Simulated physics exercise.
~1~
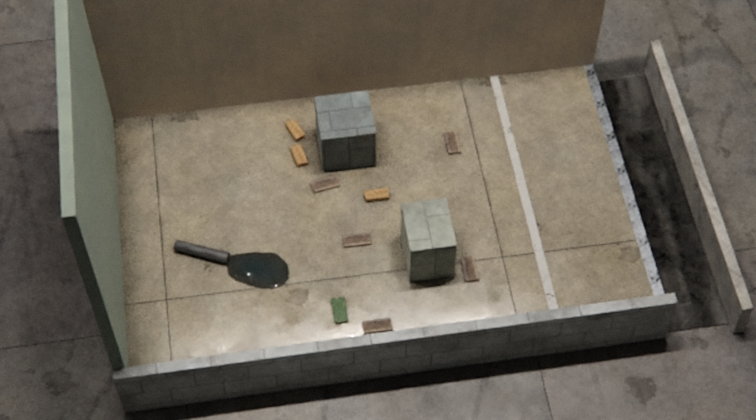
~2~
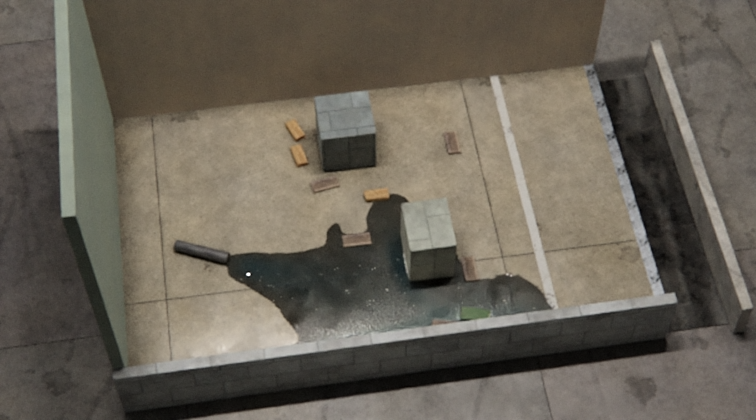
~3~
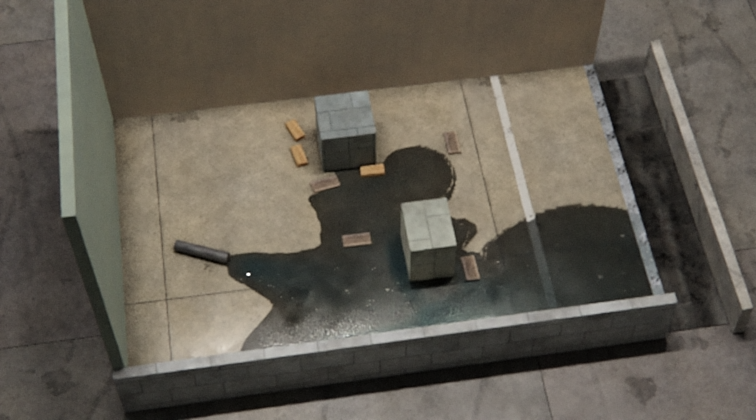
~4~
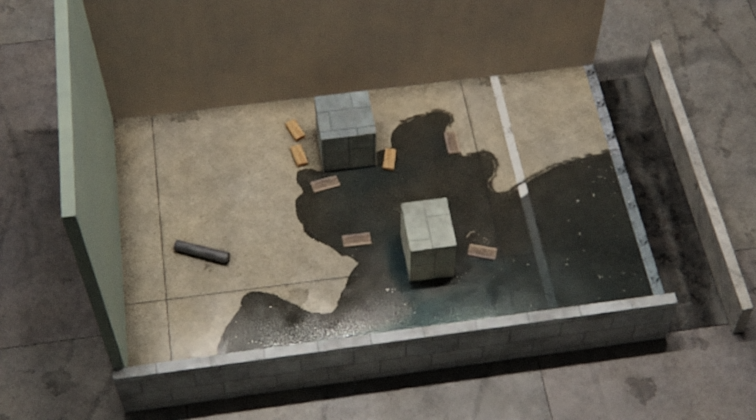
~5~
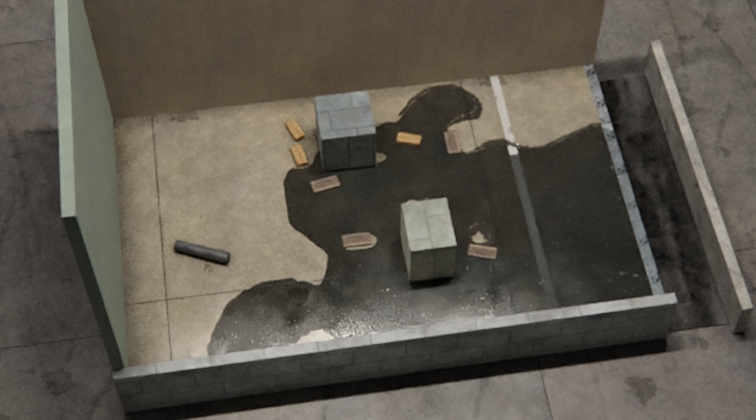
The clip opens on a walled tan floor with two gray blocks, scattered small boards, and a dark puddle starting at a pipe on the left. Water spreads right along the front wall, carrying the green board and a brown one toward the white line, then both drop from sight as the flood crosses it. Water also creeps up between the blocks, nudging an orange board upward. The jet stops, and the water draws away from the pipe. The orange board drifts farther right, and the clip ends with both blocks standing and the green board gone past the line.
